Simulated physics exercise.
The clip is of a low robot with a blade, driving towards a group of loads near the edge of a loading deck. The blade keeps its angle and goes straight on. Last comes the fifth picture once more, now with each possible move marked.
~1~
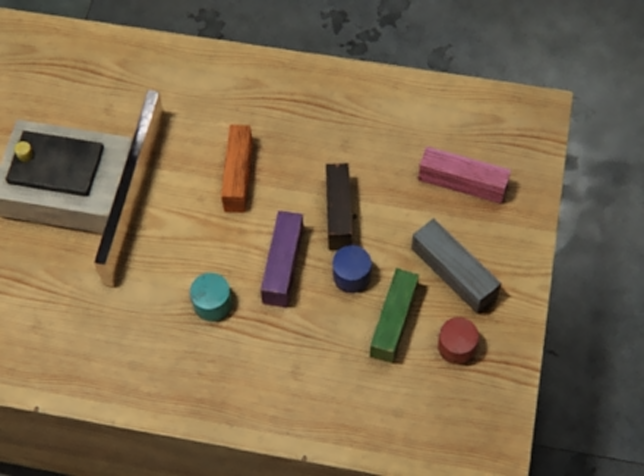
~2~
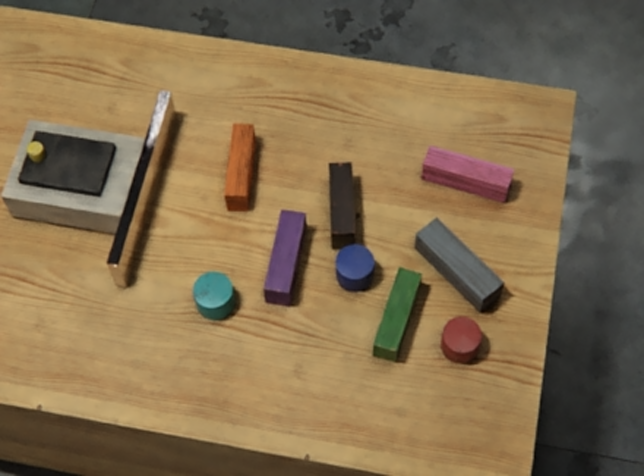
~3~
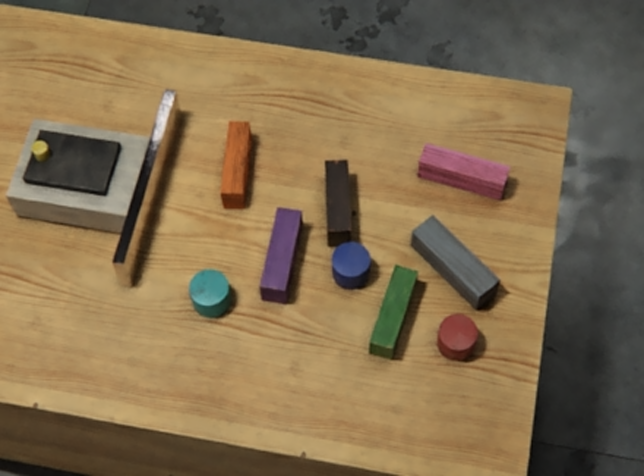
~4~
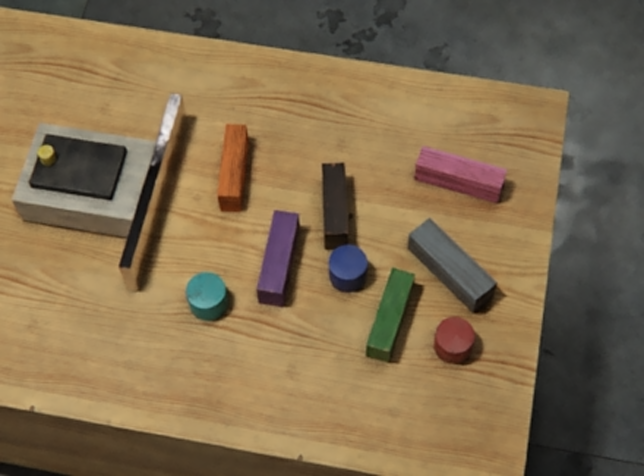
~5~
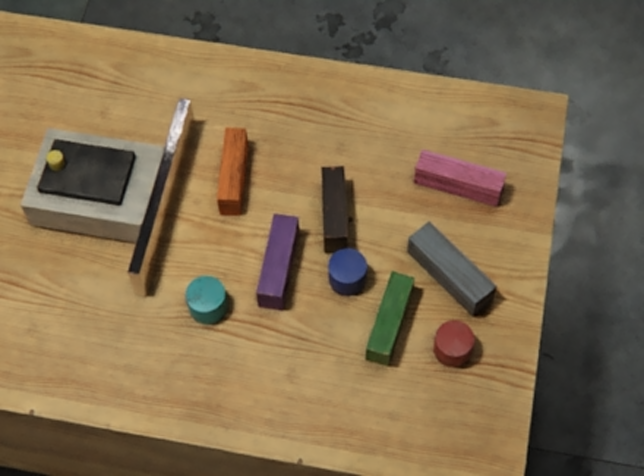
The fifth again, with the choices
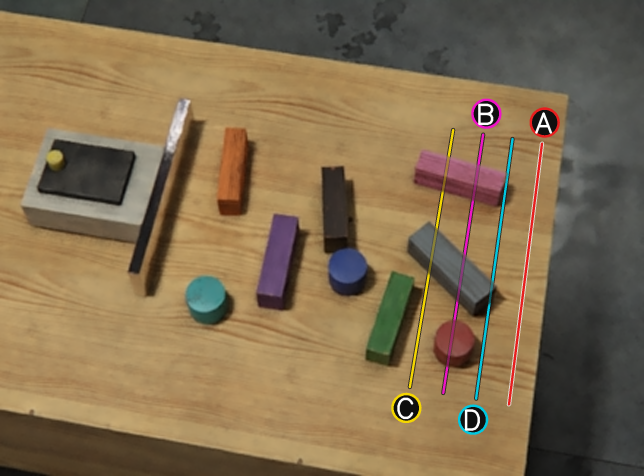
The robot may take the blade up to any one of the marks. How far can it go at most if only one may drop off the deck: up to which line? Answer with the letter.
Line B.
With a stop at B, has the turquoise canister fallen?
No.
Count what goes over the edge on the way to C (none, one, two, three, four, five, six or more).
The count is none.
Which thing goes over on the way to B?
It is the grey stick.
On the marked copy, A at (526, 267); B at (464, 256); C at (433, 251); D at (495, 262).
With B. Early on, robot (199, 189); turquoise canister (273, 311); orange stick (295, 181).
Further on, robot (306, 206); red canister (460, 349); grey stick (468, 269).
At the end, robot (392, 220); grey stick over the edge; red canister (519, 391); one fallen.
As for the rest, A drops seven; C is within the limit but short; D drops five.
